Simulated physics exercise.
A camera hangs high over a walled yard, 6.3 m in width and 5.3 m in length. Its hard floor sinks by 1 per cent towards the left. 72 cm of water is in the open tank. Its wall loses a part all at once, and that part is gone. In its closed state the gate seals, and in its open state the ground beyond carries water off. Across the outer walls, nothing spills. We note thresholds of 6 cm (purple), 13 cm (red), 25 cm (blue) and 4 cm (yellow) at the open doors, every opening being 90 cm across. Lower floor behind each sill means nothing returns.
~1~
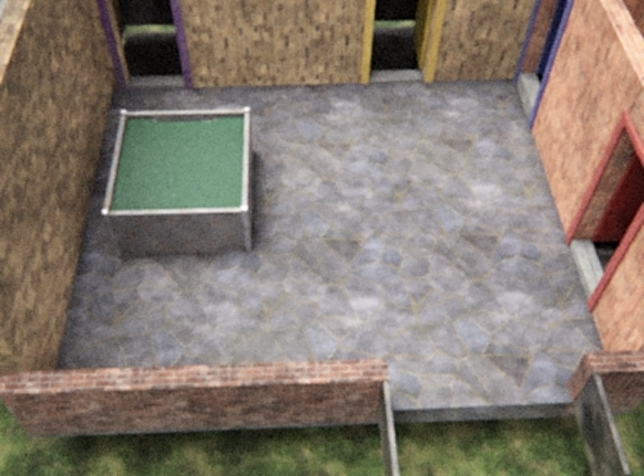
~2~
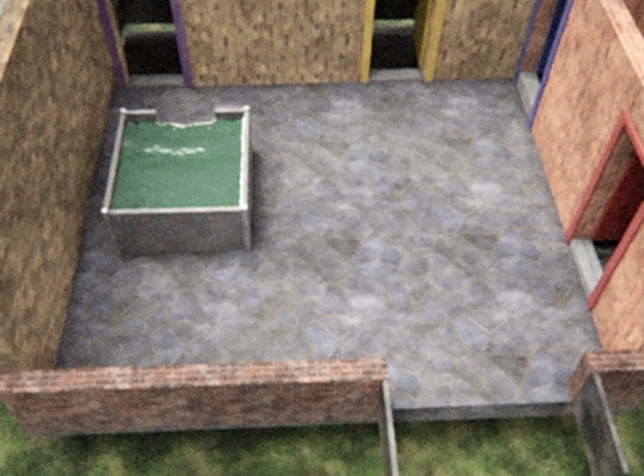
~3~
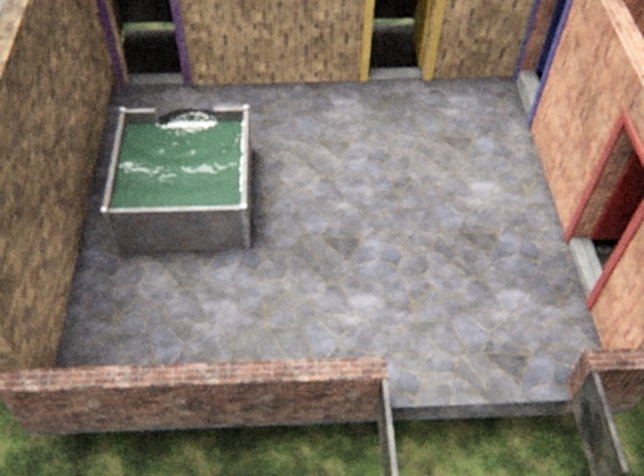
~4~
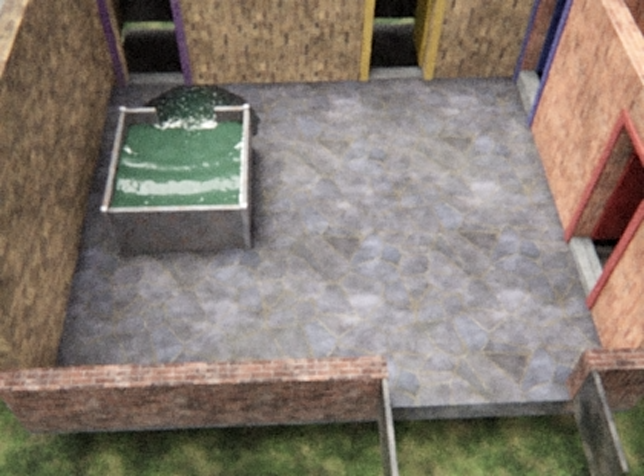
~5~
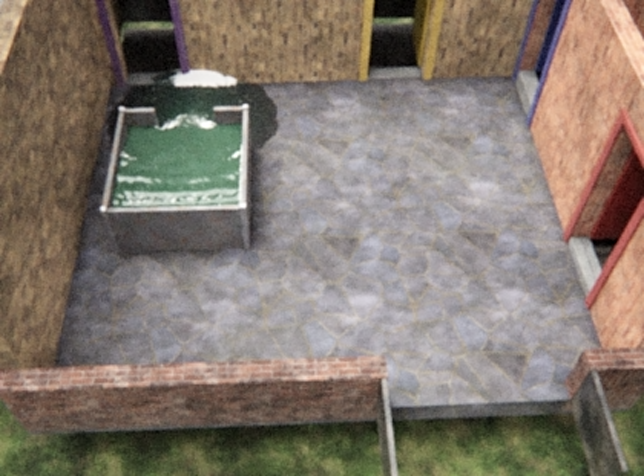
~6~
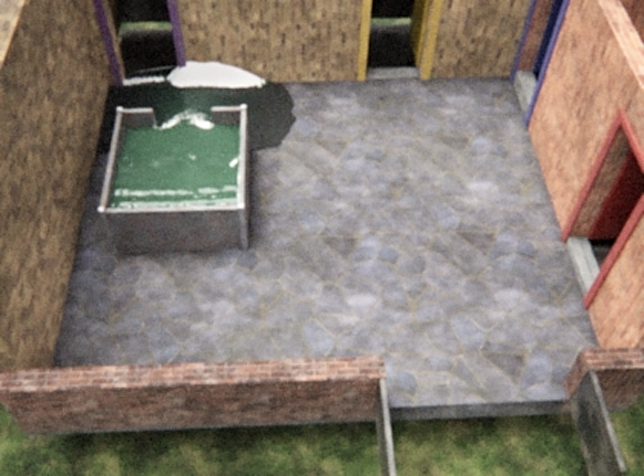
A square grey tank of green water stands at the left of a walled, grey stone-paved yard, seen from high above by a still camera. Tan walls with purple- and yellow-edged openings, a reddish wall with a red-edged doorway at right, and low brick in front enclose it, with grass nearest. Part of the tank's far rim disappears, ripples cross the water, and it pours out behind, spreading darkly across the paving with white foam.
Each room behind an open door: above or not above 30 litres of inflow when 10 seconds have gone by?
Outcome: At the purple door the amount will climb above the limit, at the red door the amount will stay short of the limit, at the blue door the amount will stay short of the limit, at the yellow door the amount will stay short of the limit.
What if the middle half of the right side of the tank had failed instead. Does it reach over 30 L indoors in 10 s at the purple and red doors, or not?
At the purple door the limit is not exceeded; at the red door it is not exceeded.
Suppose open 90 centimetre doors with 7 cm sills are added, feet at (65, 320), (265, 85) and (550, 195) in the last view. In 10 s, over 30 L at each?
Result in order - not enough, more than that, not enough.
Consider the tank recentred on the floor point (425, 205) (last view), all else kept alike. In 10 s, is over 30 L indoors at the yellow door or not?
Yellow: Too much.
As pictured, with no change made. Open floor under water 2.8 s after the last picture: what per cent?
Roughly 45 % of the floor is wet.
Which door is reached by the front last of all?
Red.
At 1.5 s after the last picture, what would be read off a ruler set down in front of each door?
Purple 25 cm, red 0 cm, blue 0 cm, yellow 5 cm.
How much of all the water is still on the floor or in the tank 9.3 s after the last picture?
Roughly 66 percent.
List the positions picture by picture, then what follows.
The first frame shows still water, 72 cm deep, in the open tank at (182, 163).
In the second frame, water pours out on the open tank's far side and has run 0.5 m, to a hidden place; typically 11 cm deep outside, 72 cm at the open tank's back.
In the third frame, the front is at a hidden place, 0.9 m from the gap on the open tank's far side; 0.8 m2 of floor is under water; 72 cm left at the back of the open tank.
In the fourth frame, the front is at (190, 87), 1.4 m from the gap on the open tank's far side; 1.8 m2 of floor is under water; 70 cm left at the back of the open tank.
In the fifth frame, water pours out on the open tank's far side and has run 1.8 m, to (171, 72); typically 6 cm deep outside, 62 cm at the open tank's back.
In the sixth frame, the front is at (110, 87), 2.0 m from the gap on the open tank's far side; 3.7 m2 of floor is under water; 61 cm left at the back of the open tank.
Then, 0.7 s after the last picture water covers 15 % of the floor and is deepest (39 cm) near (202, 87); purple door 22 cm at the sill, 108 L in, red door not reached, blue door not reached, yellow door 2 cm at the sill, 0 L in.
Then, 1.5 s after the last picture water covers 25 % of the floor and is deepest (30 cm) near (202, 87); purple door 25 cm at the sill, 240 L in, red door not reached, blue door not reached, yellow door 5 cm at the sill, 0 L in.
Then, 2.8 s after the last picture water covers 45 % of the floor and is deepest (24 cm) near (202, 87); purple door 21 cm at the sill, 370 L in, red door not reached, blue door 13 cm at the sill, 0 L in, yellow door 4 cm at the sill, 1 L in.
Then, 5.3 s after the last picture water covers 65 % of the floor and is deepest (16 cm) near (109, 90); purple door 14 cm at the sill, 503 L in, red door 3 cm at the sill, 0 L in, blue door 8 cm at the sill, 0 L in, yellow door 3 cm at the sill, 1 L in.
Then, 9.3 s after the last picture water covers 90 % of the floor and is deepest (10 cm) near (109, 90); purple door 9 cm at the sill, 565 L in, red door 2 cm at the sill, 0 L in, blue door 3 cm at the sill, 0 L in, yellow door 4 cm at the sill, 2 L in.
